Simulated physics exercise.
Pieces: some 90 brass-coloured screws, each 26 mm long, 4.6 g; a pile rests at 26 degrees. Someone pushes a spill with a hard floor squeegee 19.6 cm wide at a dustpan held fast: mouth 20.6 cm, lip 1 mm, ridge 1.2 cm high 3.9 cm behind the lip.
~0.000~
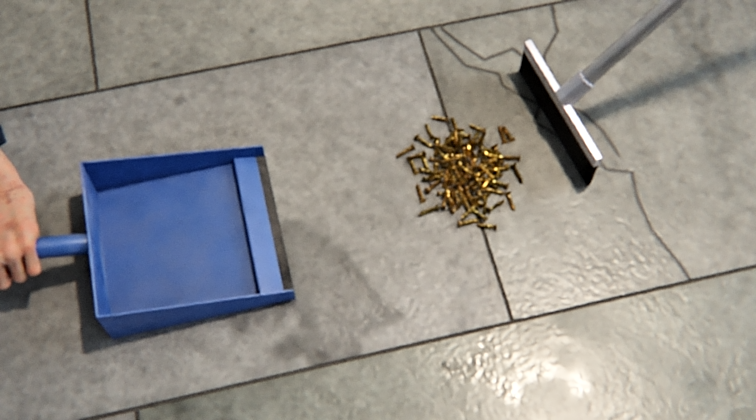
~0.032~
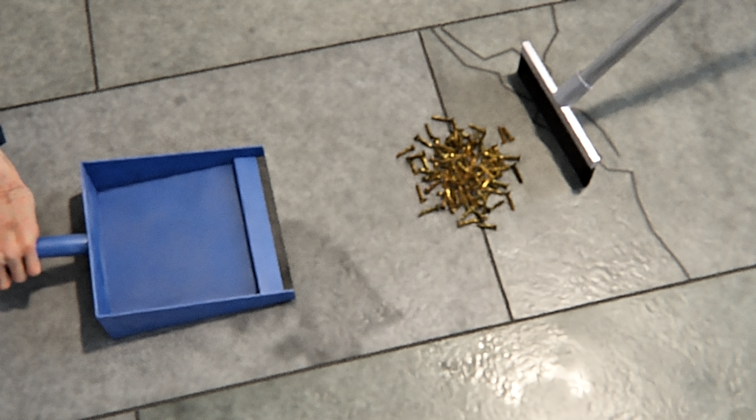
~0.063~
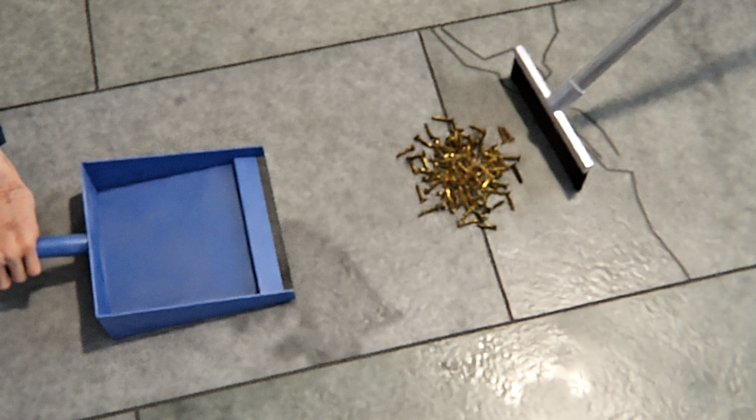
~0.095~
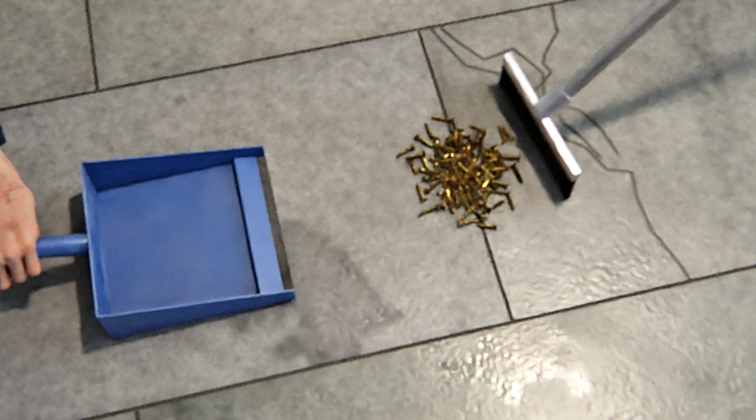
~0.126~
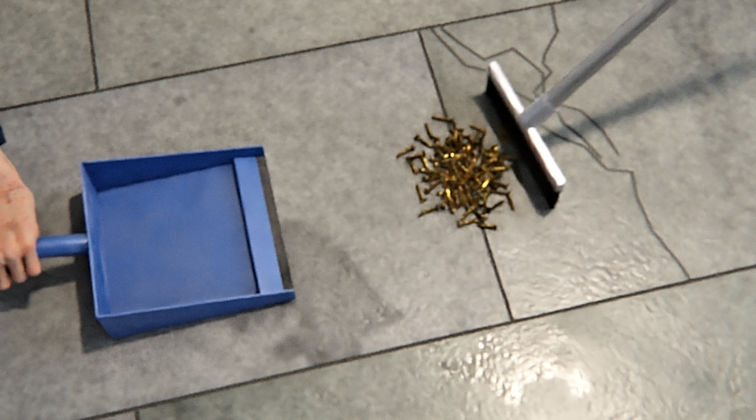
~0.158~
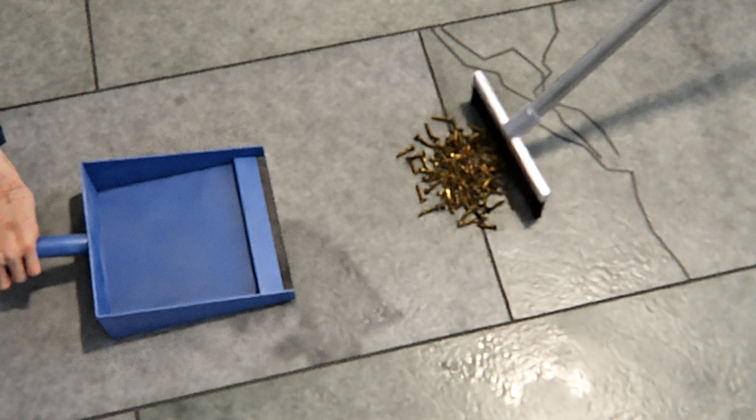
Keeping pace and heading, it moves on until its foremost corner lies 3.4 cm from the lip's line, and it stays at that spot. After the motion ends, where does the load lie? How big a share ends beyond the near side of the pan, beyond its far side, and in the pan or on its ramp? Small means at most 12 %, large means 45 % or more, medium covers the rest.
Shares: Near side - medium; far side - small; pan - medium.
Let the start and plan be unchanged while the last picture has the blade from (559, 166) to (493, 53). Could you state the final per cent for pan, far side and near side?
The pan gets 0, the far side 5 and the near side 0.
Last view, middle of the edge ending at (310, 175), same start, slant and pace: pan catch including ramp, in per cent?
Some 30 percent.
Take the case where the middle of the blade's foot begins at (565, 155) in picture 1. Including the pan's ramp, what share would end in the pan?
Estimate: Near 15 %.
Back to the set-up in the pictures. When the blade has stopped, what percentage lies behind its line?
Roughly 10 in a hundred.
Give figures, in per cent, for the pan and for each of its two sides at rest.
Near: 25; far: 0; pan: 25 (percent).
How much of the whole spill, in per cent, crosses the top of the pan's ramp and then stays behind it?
About 0 %.
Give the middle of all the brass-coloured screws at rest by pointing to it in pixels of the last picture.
(292, 263) or so.
After 0.34 s, middle of the blade 17 cm from the lip; 0 % over the lip, far side 0 %, near side 0 %.
After 0.46 s, middle of the blade 8 cm from the lip; 0 % over the lip, far side 5 %, near side 10 %.
After 0.71 s, middle of the blade 5 cm from the lip; 30 % over the lip, far side 0 %, near side 25 %.
In the end, at 1.6 s, near side 25 %, far side 0 %, pan 25 %, in front of the lip or behind the blade 50 %.
